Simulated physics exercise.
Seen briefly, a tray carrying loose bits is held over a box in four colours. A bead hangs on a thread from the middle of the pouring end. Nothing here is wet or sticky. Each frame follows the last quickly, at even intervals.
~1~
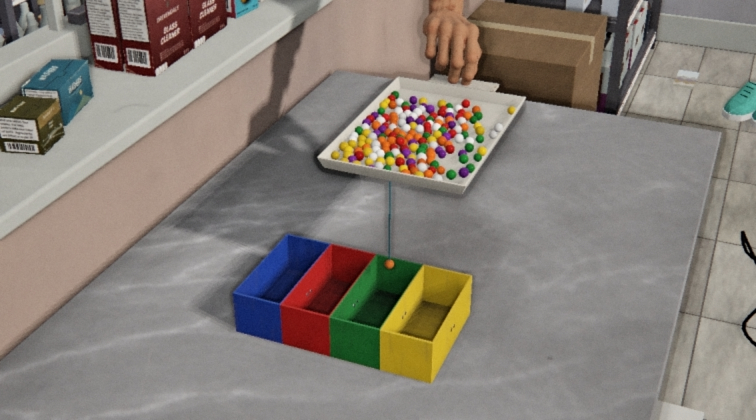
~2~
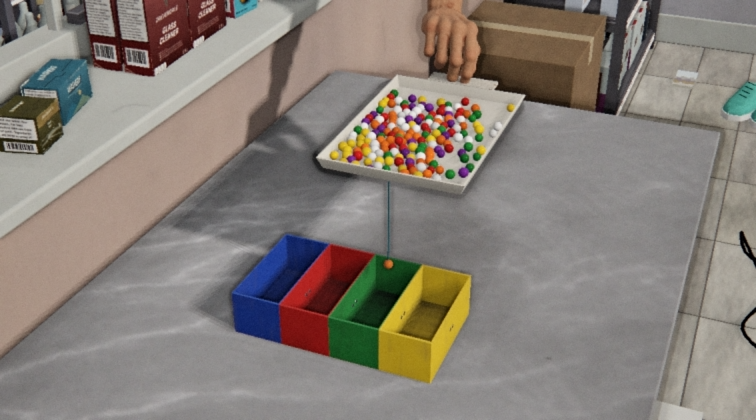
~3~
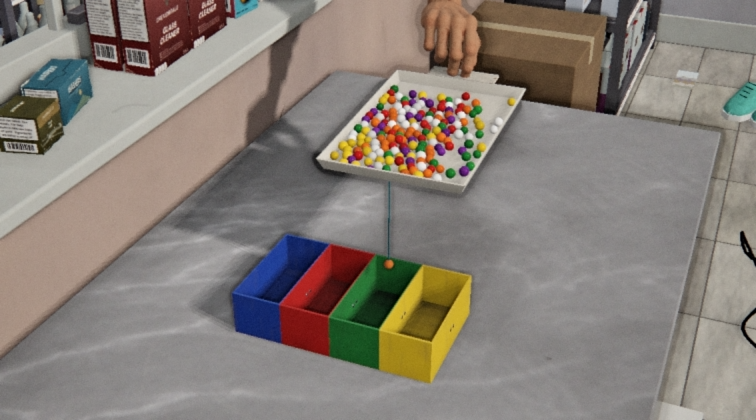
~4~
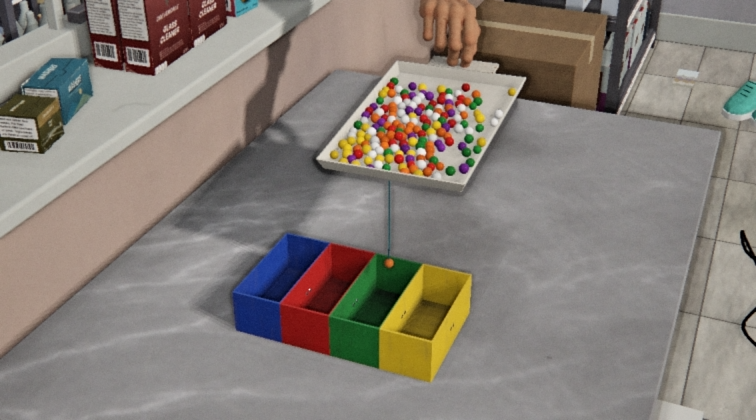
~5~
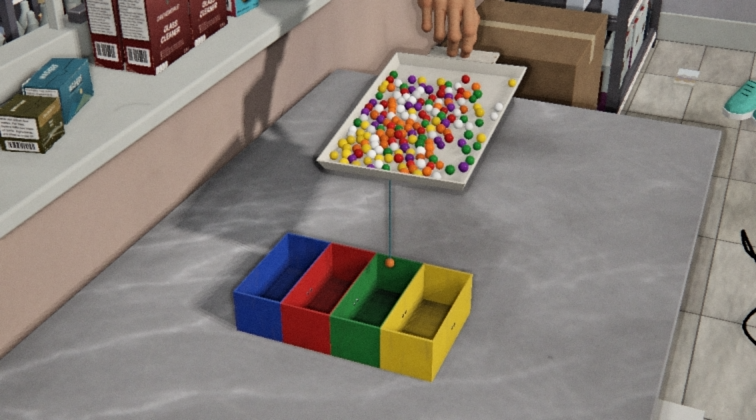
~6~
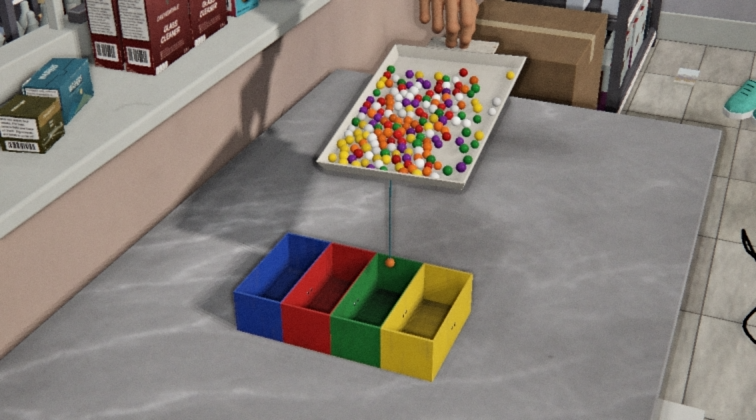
A shallow white tray of small multicoloured beads, gripped at its far edge by a hand, is held above a grey marbled tabletop, seen from above at an angle. Below it sits an open box with blue, red, green and yellow compartments from left to right, an orange bead hanging on a thread above it. The tray tilts slightly toward its near left corner and the beads shift a little, while the view stays nearly still.
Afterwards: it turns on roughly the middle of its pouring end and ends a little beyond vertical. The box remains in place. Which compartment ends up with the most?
The red one.
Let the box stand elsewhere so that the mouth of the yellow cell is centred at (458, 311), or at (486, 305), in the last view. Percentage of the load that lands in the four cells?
90 and 70 in a hundred, in turn.
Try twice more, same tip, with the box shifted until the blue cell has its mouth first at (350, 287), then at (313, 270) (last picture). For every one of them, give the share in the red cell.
First placement: Some 20 %; second placement: Some 40 %.
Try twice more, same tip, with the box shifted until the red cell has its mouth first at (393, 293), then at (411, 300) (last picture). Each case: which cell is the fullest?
The first time the blue one comes out on top, the second time the blue one.
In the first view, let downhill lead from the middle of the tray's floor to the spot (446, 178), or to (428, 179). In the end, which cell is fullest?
That yellow cell, then that yellow cell.
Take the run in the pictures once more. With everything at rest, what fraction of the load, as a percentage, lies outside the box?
Close to 10 per cent.
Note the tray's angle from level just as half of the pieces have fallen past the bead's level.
Roughly 65 degrees of turn.
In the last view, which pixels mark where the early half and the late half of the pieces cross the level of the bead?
It goes through near (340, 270) first, then near (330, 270).
Soon, tray tipped steeply; about two thirds on the tray; a small part in the red cell; a stray few in the green cell; a stray few in the blue cell; a stray few in the yellow cell; about a quarter falling or outside the box.
A while on, tray tipped right over; about half in the red cell; about a quarter in the green cell; a small part in the blue cell; a small part in the yellow cell; a small part falling or outside the box.
Towards the end, tray tipped past a quarter turn; about half in the red cell; about a quarter in the green cell; a small part in the blue cell; a small part in the yellow cell; a small part falling or outside the box.
Finally, tray tipped past a quarter turn; about half in the red cell; about a quarter in the green cell; a small part in the blue cell; a small part in the yellow cell; a small part outside the box.
